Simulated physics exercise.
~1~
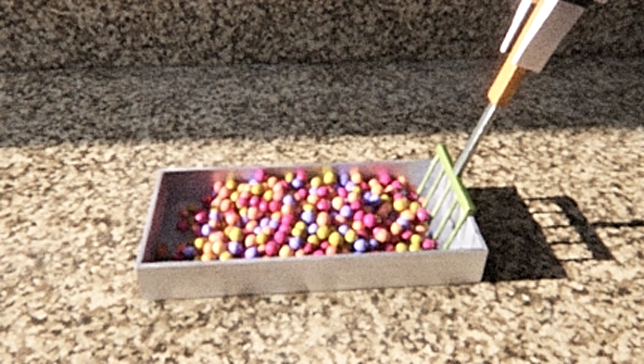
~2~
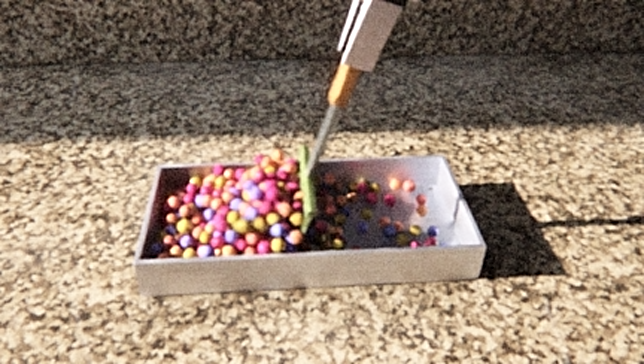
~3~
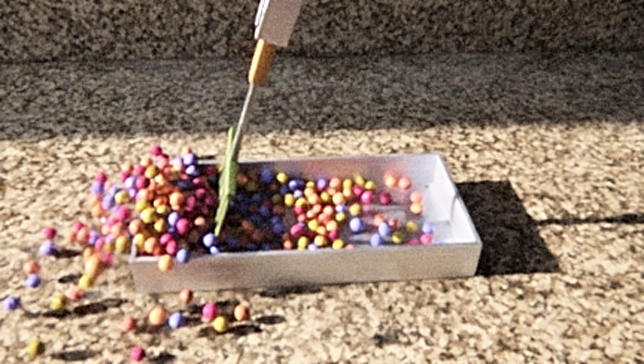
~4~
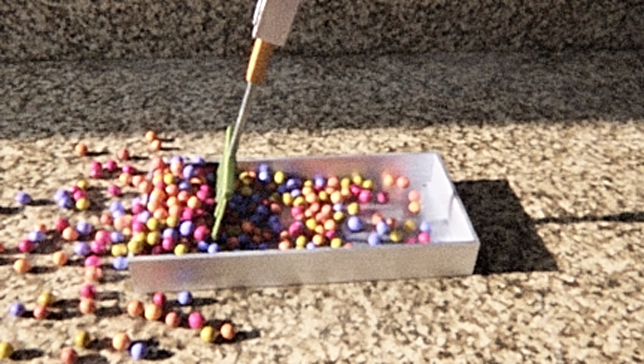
To begin with, a shallow grey tray full of small colourful round sweets sits on a speckled stone table top, with a green comb held by a robot at its right end. The comb sweeps left through the tray, pushing the sweets into a tall heap and leaving only a few scattered behind it. As it nears the left end, the heap spills over the edge and sweets tumble onto the table. The comb halts there, still in the tray. At the end, many sweets lie strewn around the left side, while most remain in the tray.
